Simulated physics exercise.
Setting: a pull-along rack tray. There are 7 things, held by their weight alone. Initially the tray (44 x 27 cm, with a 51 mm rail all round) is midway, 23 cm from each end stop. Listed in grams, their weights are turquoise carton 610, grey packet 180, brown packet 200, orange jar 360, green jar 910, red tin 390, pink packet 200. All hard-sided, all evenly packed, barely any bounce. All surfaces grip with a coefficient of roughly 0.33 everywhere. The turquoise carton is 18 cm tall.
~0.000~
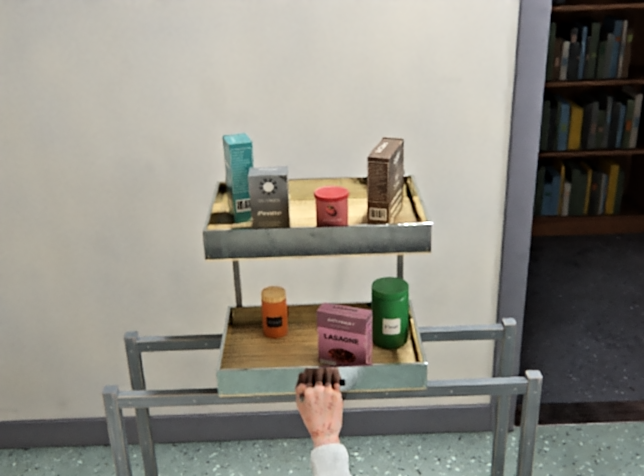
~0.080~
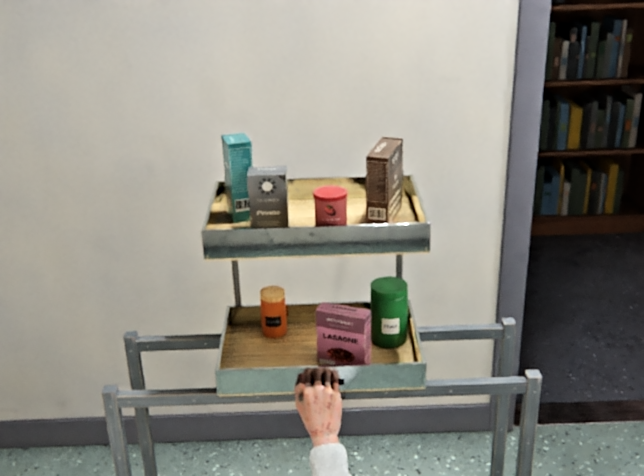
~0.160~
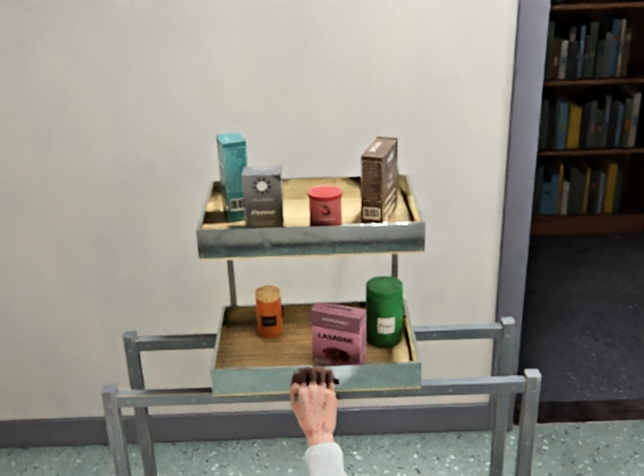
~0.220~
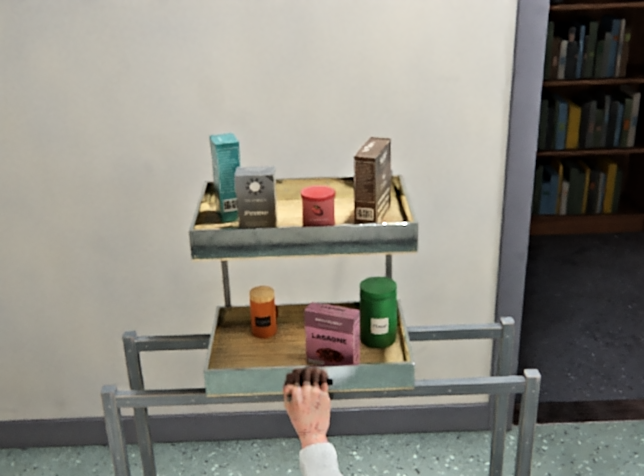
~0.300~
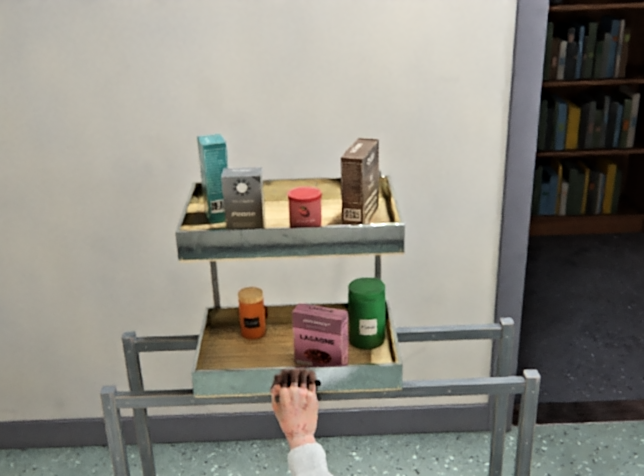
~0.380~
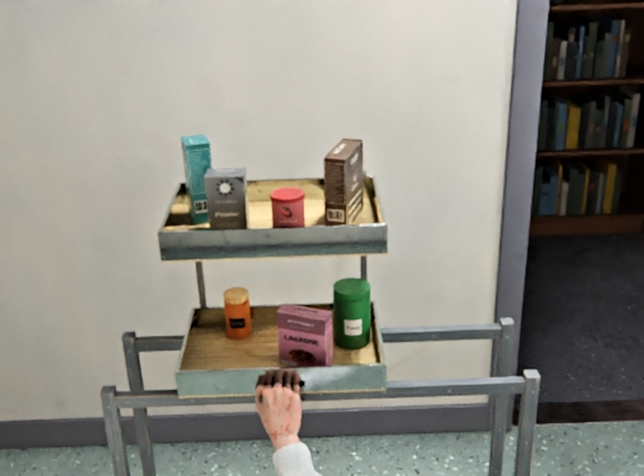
A hand sliding a two-tier rack tray of packets, jars and a red tin slowly leftwards along metal rails.
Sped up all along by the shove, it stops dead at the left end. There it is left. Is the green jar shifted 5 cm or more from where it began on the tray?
Honestly, it wanders away.
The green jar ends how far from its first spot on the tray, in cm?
Roughly 9 centimetres.
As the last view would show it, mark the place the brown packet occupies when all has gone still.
It ends up near (192, 211).
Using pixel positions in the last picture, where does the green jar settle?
In the end it sits at around (253, 317).
Around 0.68 s, tray moved 23 cm left; green jar shifted 5 cm near (270, 316); turquoise carton at 5° to upright; brown packet shifted 5 cm.
Around 0.78 s, tray moved 23 cm left; green jar shifted 8 cm near (255, 317); brown packet at 6° to upright; pink packet shifted 8 cm.
Around 1.08 s, tray moved 23 cm left; green jar shifted 9 cm near (253, 317); brown packet at 34° to upright; pink packet shifted 9 cm.
Finally (2.2 s), on their side or leaning hard on the tray, brown packet; not toppled but over 5 cm from the start, grey packet, orange jar, green jar, red tin and pink packet; the last one still in place (within 5 cm). In the last view, green jar near (253, 317).
